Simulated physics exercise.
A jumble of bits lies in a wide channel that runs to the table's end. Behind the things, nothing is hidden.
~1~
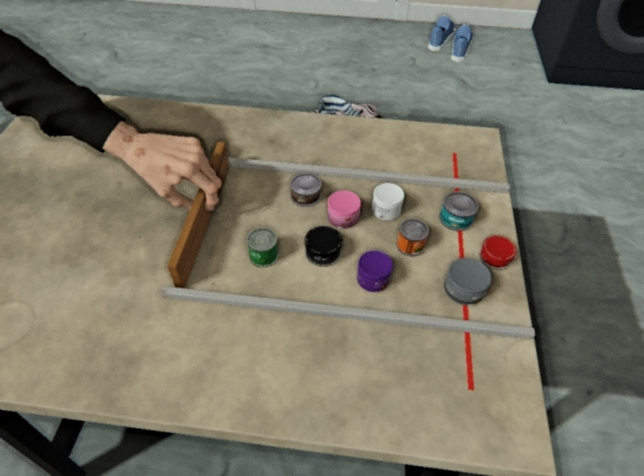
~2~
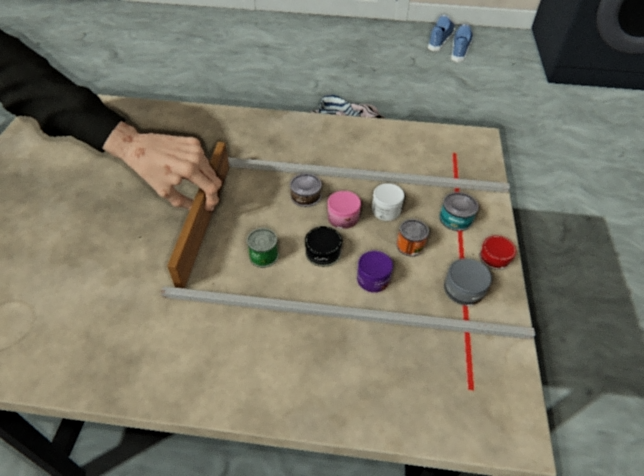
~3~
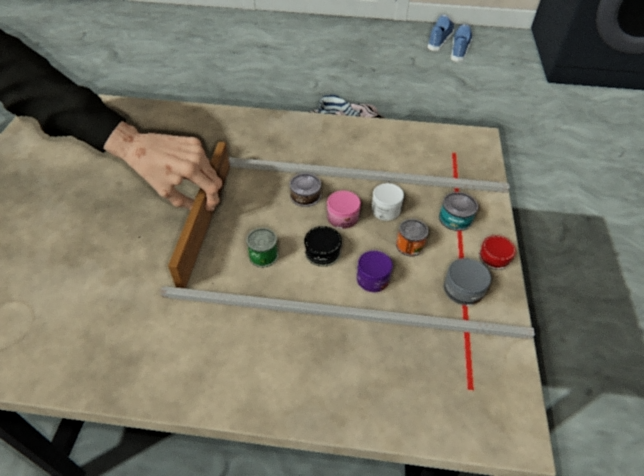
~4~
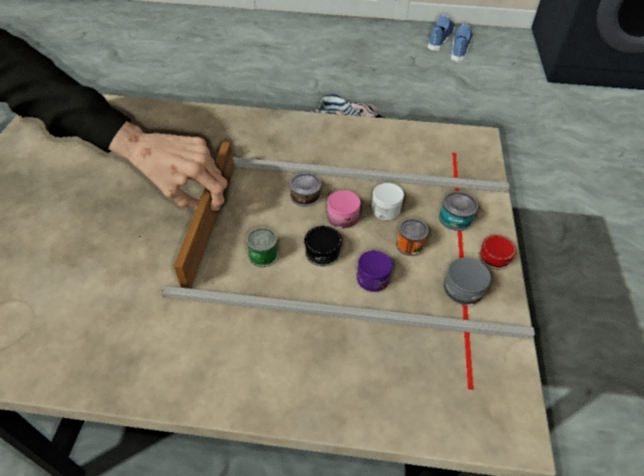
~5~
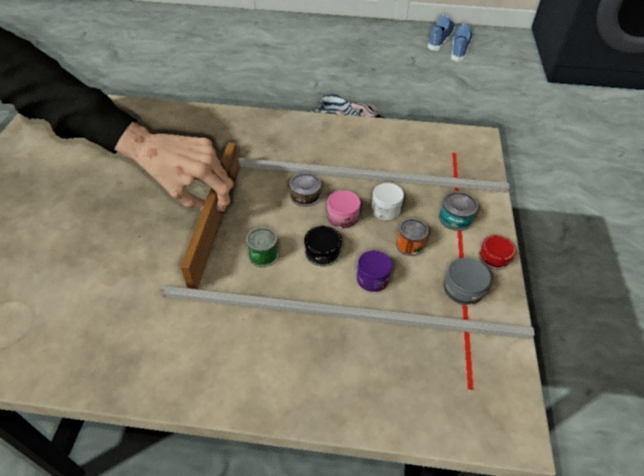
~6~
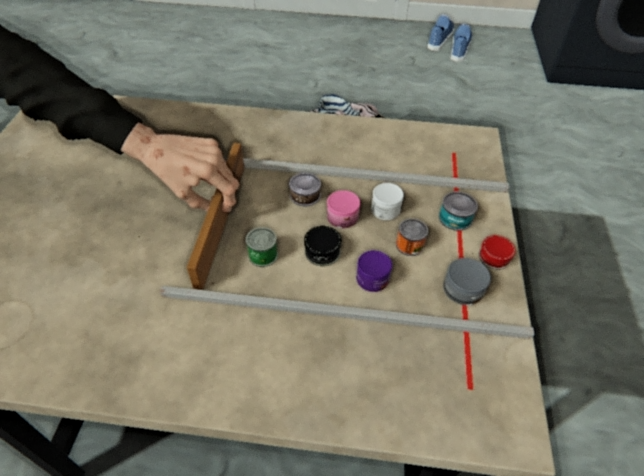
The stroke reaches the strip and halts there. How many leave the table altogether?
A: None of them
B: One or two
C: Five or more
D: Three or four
One or two.
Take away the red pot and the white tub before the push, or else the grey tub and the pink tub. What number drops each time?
The number is 0 for the first case and 0 for the second.
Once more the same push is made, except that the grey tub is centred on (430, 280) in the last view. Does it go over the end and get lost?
From that start, the object then is safe.
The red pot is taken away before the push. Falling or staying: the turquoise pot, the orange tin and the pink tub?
The turquoise pot ends up below - the orange tin remains - the pink tub remains.
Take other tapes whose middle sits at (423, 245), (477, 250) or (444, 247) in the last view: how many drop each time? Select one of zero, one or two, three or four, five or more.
Lab note - count per position: None at all; three or four; not one.
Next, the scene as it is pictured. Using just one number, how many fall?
Result - number fallen: 1.
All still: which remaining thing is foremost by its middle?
That would be the red pot.
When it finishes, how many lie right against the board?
At rest, 5 are in contact.
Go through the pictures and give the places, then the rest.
In the first picture, red pot (498, 252); grey tub (467, 282); turquoise pot (459, 211); board (202, 210); tape (461, 249).
In the second picture, grey tub (467, 282); orange tin (412, 238).
In the third picture, turquoise pot (458, 212); white tub (387, 202).
In the fourth picture, red pot (497, 252); brown tin (306, 189).
In the fifth picture, grey tub (466, 282); black pot (323, 246).
In the sixth picture, red pot (497, 252); grey tub (466, 282); turquoise pot (458, 211); board (220, 211); tape (461, 248).
Soon after, none off yet; red pot at rest near (497, 252); grey tub at rest near (466, 282); turquoise pot at rest near (458, 211).
In the end, the number that fall off is one or two; gone, turquoise pot.
